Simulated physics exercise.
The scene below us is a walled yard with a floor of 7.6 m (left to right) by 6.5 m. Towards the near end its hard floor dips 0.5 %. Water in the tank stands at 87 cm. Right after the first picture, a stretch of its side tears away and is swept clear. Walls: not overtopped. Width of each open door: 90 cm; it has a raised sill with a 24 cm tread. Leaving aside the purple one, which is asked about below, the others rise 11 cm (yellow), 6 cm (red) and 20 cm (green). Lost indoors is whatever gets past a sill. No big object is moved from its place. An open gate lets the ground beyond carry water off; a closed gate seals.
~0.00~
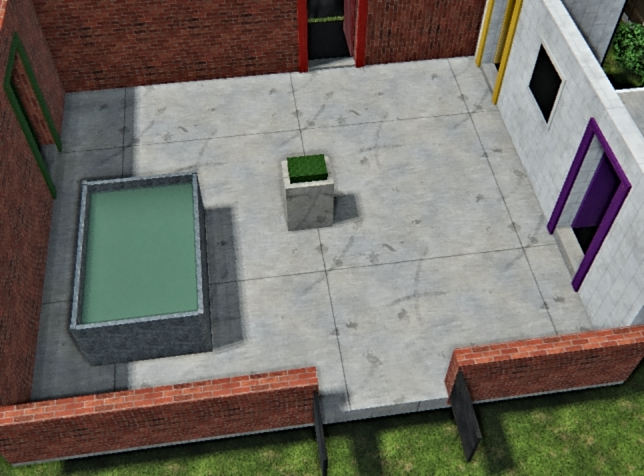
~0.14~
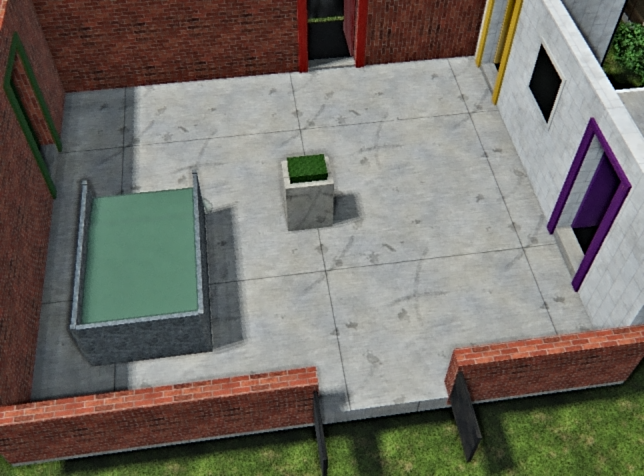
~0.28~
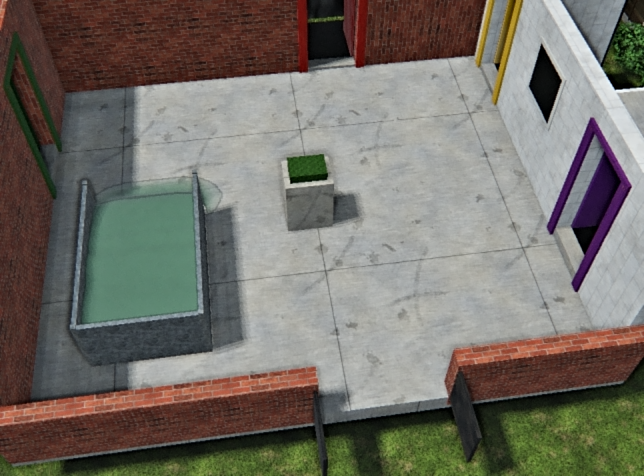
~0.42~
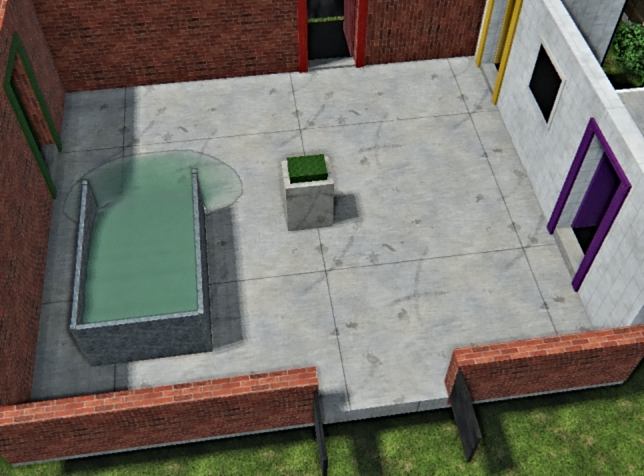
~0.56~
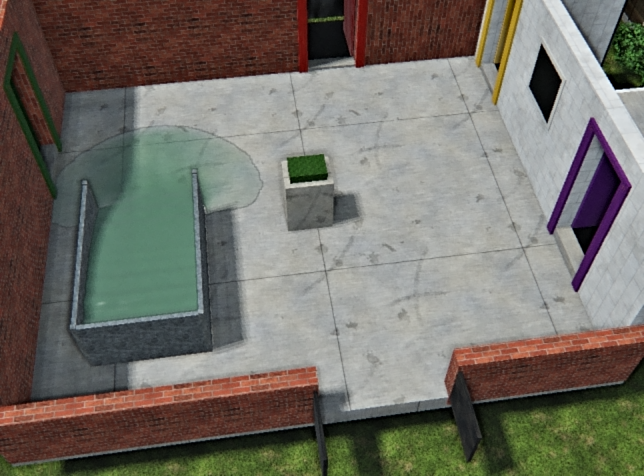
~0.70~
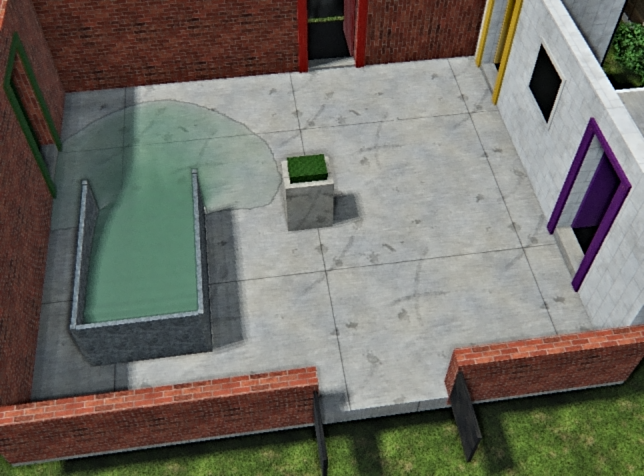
At the start, a tank full of green water stands still on the left of a brick-walled yard, near a square planter. Its far side then disappears, and water pours out through the gap. The shallow sheet fans out across the concrete towards the back wall, spreading close to the planter.
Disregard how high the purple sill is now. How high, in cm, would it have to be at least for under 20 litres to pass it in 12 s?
At least about 5 cm.
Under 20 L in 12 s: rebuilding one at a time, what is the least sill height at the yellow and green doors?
About 18 cm at yellow and 18 cm at green.
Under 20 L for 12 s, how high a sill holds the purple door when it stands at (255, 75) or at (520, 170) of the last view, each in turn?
About 19 and 9.5 cm.
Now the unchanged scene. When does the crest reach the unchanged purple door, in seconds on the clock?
8.0 s.
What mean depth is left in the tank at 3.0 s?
About 20 centimetres.
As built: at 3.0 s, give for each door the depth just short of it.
Purple door 0 cm, yellow door 5 cm, red door 11 cm, green door 23 cm.
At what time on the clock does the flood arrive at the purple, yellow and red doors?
The purple door at 5.0 seconds, the yellow door at 3.0 seconds, the red door at 1.8 seconds.
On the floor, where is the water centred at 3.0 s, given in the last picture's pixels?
Centre of the water: Approx. (187, 146) px.
After 1.4 s water covers 25 % of the floor, deepest (52 cm) near (77, 92); it has not reached the purple door.
After 3.0 s water covers 40 % of the floor, deepest (32 cm) near (125, 143); it has not reached the purple door.
After 12.0 s water covers 100 % of the floor, deepest (12 cm) near (567, 364); 8 cm at the purple door, 0 litres in over its 17 cm sill.
At the purple door as built, the water arrived by 4.9 s and peaked near 9 cm at 8.0 s.
With a sill of 4.5 cm, 26 litres would have come in within the 12 s; with 6 cm, 11 litres. So under 20 litres takes about 5 cm.
